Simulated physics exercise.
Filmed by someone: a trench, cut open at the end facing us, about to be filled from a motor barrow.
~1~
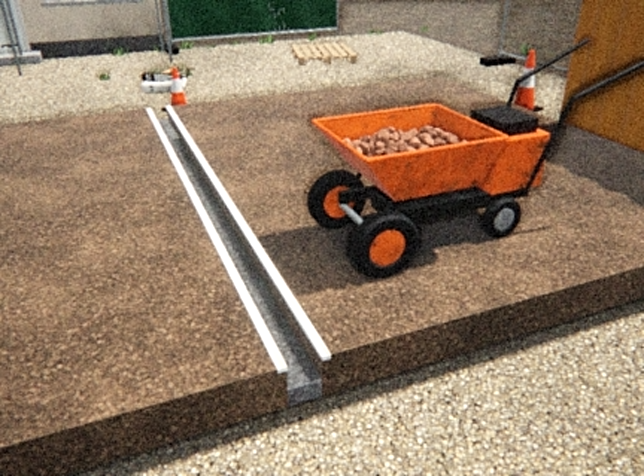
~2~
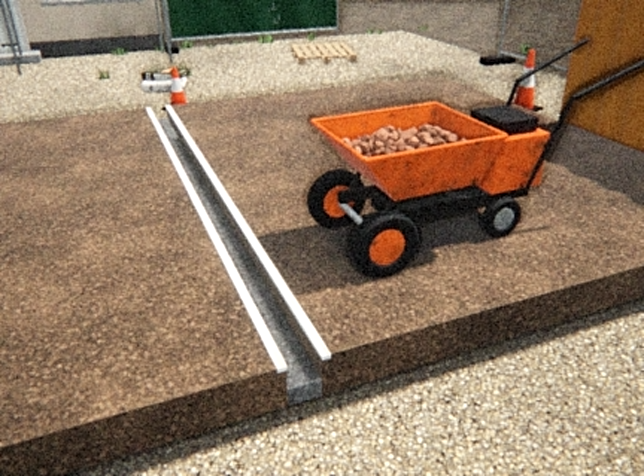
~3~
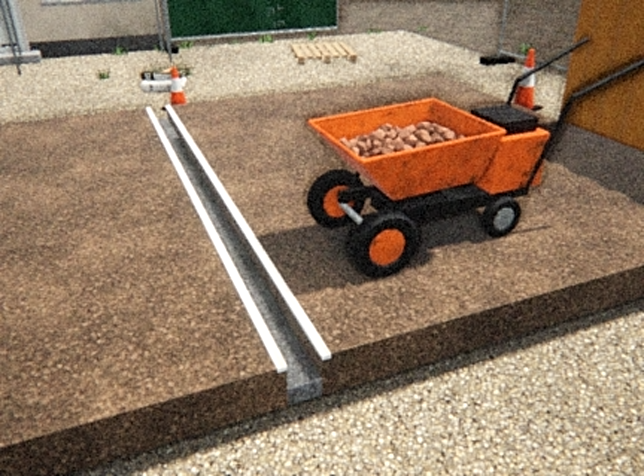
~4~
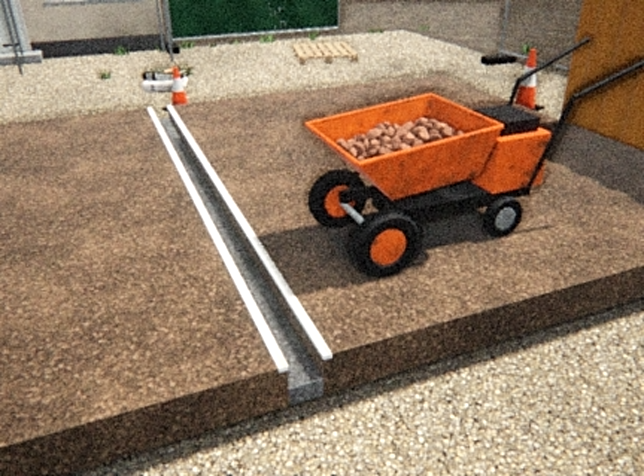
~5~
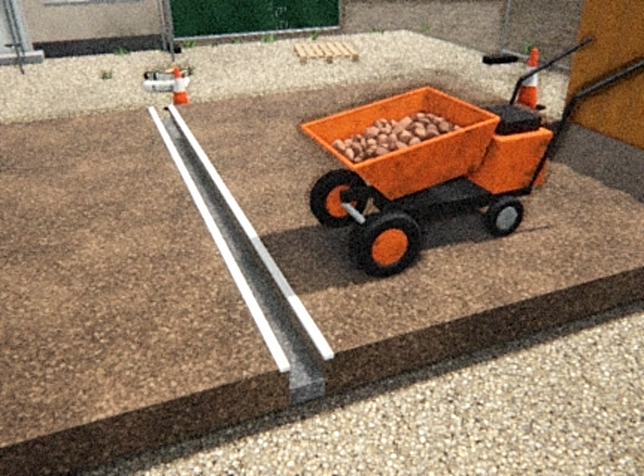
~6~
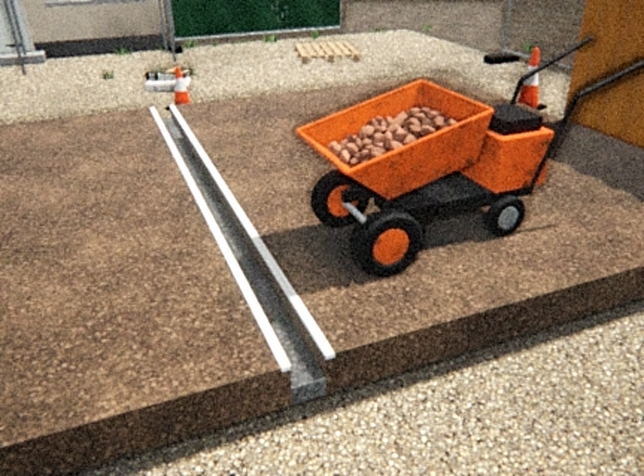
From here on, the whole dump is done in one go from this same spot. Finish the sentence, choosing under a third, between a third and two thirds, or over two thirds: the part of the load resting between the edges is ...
The part between the edges is between a third and two thirds of the load.
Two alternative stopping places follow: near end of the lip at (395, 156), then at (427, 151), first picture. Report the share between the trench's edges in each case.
First some 50, then 30 per cent.
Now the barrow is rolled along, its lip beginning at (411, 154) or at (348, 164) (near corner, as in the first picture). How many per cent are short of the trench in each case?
50 % for the first, 0 % for the second.
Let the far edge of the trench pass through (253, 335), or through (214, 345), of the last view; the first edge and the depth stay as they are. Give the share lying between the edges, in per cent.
Close to 80 per cent in the first, close to 100 per cent in the second.
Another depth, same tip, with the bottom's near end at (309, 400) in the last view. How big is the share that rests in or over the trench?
It comes out near 70 percent.
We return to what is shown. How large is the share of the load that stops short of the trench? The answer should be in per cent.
5 %.
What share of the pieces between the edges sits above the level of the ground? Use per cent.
Estimate: Near 35 in a hundred.
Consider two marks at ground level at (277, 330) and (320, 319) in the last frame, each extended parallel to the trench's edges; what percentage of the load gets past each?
Close to 40 per cent, then close to 100 per cent.
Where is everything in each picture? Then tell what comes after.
Lip of the skip at (367, 161), level; top of the load at (413, 146), lumps of rubble; first edge of the trench at (305, 322); far edge at (264, 333), the trench under half as wide as the skip, and about as deep as wide, in the first picture.
Lip of the skip at (365, 161), level; top of the load at (421, 150), in the second picture.
Lip of the skip at (362, 162), tipped barely; top of the load at (419, 148), in the third picture.
Lip of the skip at (358, 164), tipped barely; top of the load at (428, 141), in the fourth picture.
Lip of the skip at (353, 168), tipped a little; top of the load at (426, 137), in the fifth picture.
Lip of the skip at (347, 173), tipped a little; top of the load at (434, 129); first edge of the trench at (309, 321); far edge at (268, 331), in the sixth picture.
Soon after the last picture, skip tipped steeply; all in the skip.
A little later, skip tipped right over; most in the skip; a stray few short of the trench; a small part in or heaped over the trench; a stray few beyond it; a stray few falling.
Later still, skip tipped right over; a small part in the skip; a stray few short of the trench; about half in or heaped over the trench; about a third beyond it.
At rest, skip tipped right over; a stray few in the skip; a small part short of the trench; about half in or heaped over the trench; about a third beyond it.
